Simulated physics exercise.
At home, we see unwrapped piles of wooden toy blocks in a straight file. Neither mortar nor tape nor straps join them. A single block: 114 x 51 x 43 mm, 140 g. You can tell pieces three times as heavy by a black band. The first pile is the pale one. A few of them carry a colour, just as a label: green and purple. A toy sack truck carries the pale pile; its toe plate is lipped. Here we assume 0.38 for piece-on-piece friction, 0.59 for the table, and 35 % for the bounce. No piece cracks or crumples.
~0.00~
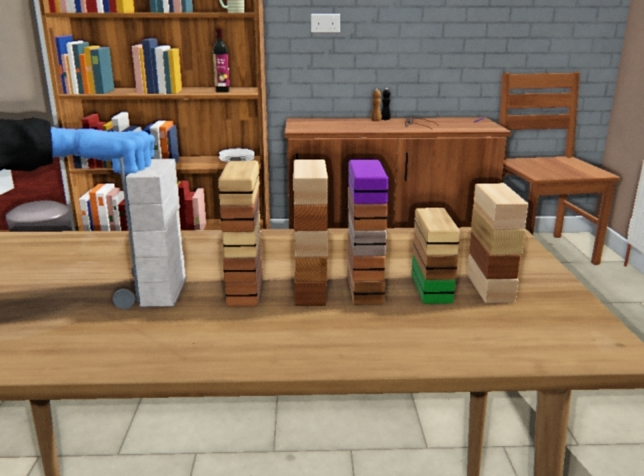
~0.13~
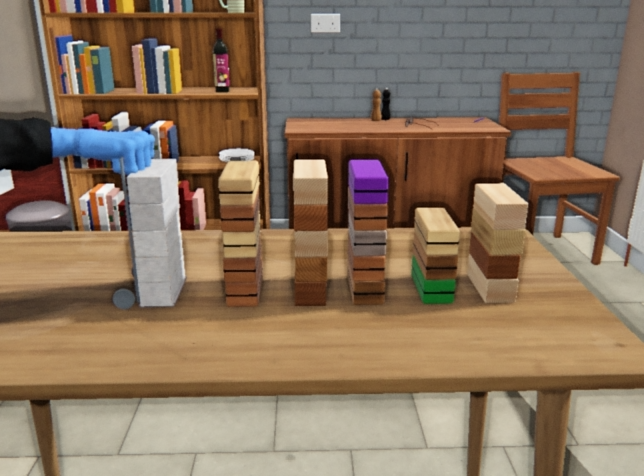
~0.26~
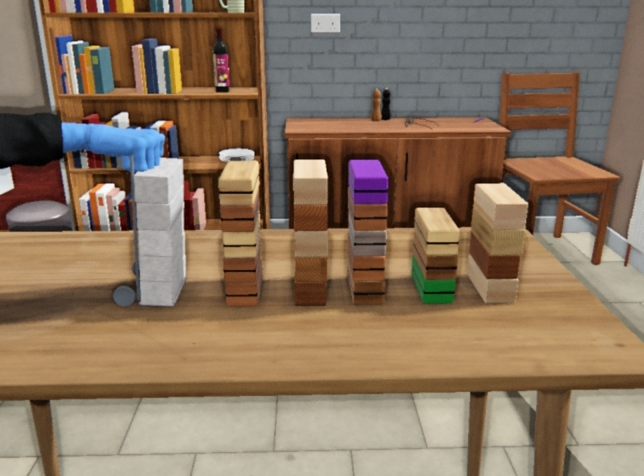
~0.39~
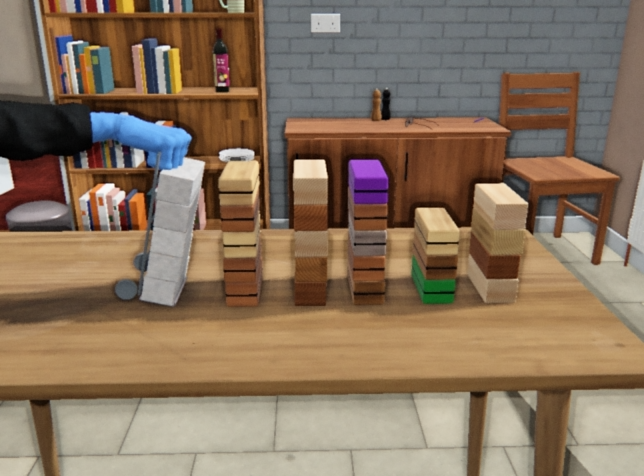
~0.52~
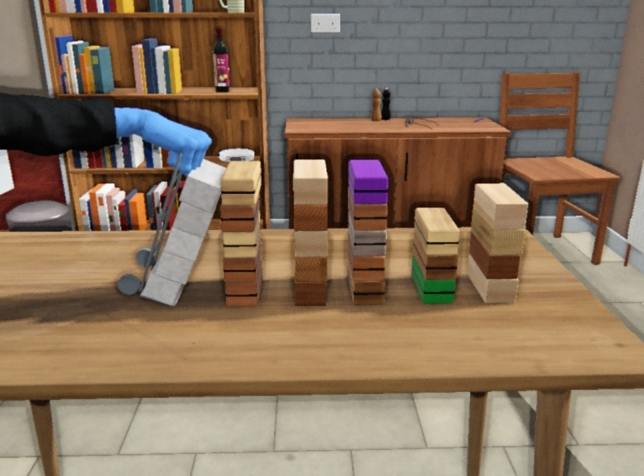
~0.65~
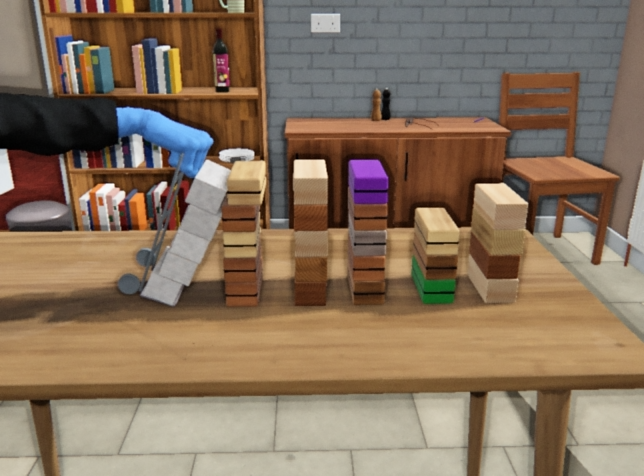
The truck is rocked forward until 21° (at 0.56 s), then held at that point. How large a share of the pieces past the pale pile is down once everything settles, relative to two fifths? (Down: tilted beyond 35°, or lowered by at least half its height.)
It's going to be south of two fifths down, I reckon.
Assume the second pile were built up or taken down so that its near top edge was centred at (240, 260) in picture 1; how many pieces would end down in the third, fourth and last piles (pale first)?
Then third 0, fourth 0, last 0.
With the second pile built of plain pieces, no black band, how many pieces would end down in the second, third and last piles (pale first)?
Pieces down: Second pile 5, third pile 3, last pile 3.
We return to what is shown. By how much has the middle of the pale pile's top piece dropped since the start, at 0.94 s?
Roughly 2 cm.
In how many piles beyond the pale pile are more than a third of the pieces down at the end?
Tally: 0.
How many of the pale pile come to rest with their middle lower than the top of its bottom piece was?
Pale pieces: 1.
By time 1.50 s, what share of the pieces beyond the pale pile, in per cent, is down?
By then 0 %.
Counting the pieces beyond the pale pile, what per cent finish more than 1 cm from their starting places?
Fraction: 10 %.
After 0.94 s, 0 of the pale pile down; none of the 22 other blocks down, 2 disturbed.
In the end (1.9 s), 0 of the pale pile down; none of the 22 other blocks down, 2 disturbed; green block unmoved; purple block unmoved. That is 0 per cent. From the last view, middles, green block near (432, 278), purple block near (367, 181).
